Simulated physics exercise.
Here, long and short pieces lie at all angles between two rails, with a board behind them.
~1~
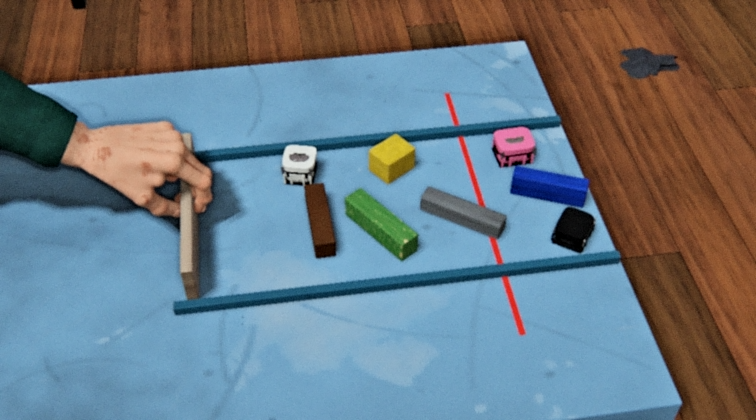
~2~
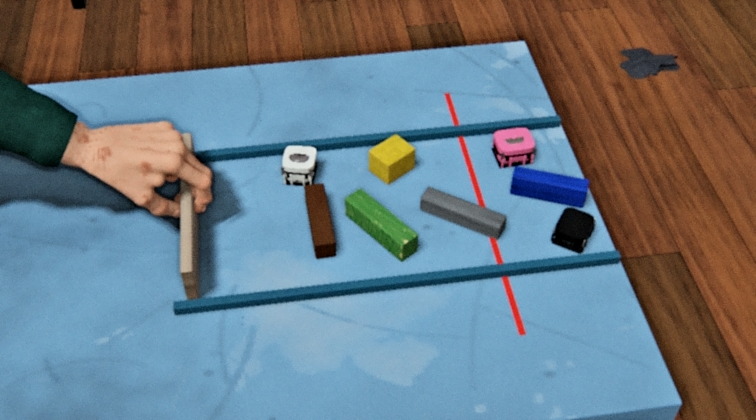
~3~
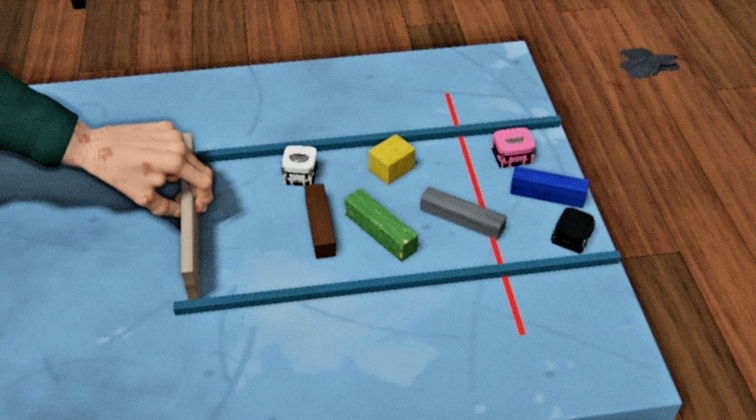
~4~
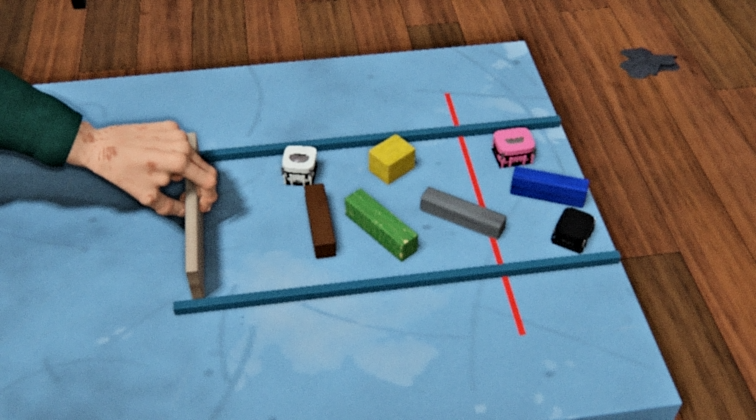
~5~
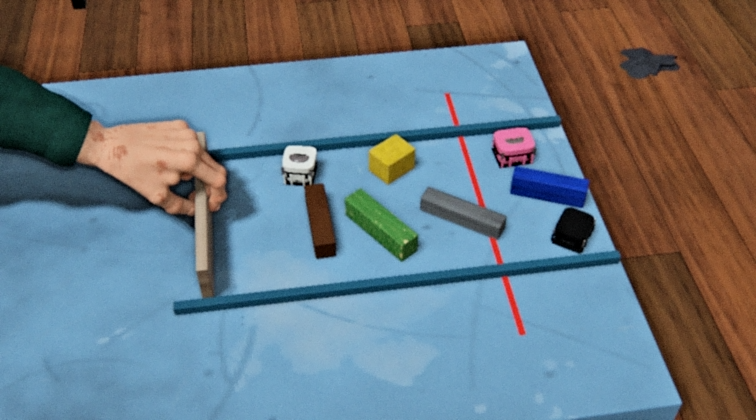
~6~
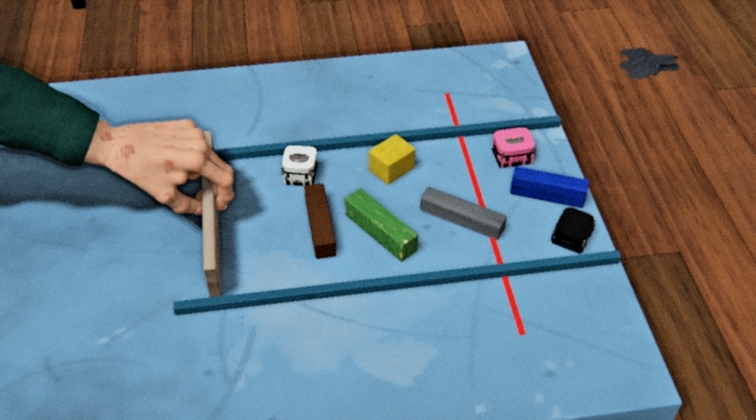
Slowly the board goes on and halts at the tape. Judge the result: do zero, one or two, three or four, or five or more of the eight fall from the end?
Zero of them fall from the end.
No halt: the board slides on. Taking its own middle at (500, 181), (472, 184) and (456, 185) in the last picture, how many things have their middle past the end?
Respectively, 1, 0 and 0.
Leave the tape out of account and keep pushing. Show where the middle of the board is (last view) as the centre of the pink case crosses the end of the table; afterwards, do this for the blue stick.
First near (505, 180), second near (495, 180).
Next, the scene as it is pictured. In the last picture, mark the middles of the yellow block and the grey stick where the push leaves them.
Yellow block: (518, 154); grey stick: (538, 211).
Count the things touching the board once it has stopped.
It adds up to 2.
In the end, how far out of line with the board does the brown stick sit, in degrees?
I'd estimate about 0 degrees.
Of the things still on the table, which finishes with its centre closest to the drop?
Blue stick.
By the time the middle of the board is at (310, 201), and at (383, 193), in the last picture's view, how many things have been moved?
2, then 5.
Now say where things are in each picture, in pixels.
In the first picture, black case (573, 230); blue stick (549, 187); pink case (513, 148); board (190, 213); tape (480, 199).
In the second picture, blue stick (549, 187); green bar (381, 224).
In the third picture, pink case (513, 148); white case (300, 167).
In the fourth picture, black case (573, 230); grey stick (463, 213).
In the fifth picture, blue stick (549, 187); yellow block (392, 160).
In the sixth picture, black case (573, 230); blue stick (549, 187); pink case (513, 148); board (211, 211); tape (480, 199).
A little later, none off yet; black case at rest near (573, 230); blue stick at rest near (549, 187); pink case at rest near (513, 148).
When it is over, the number that fall off is zero.
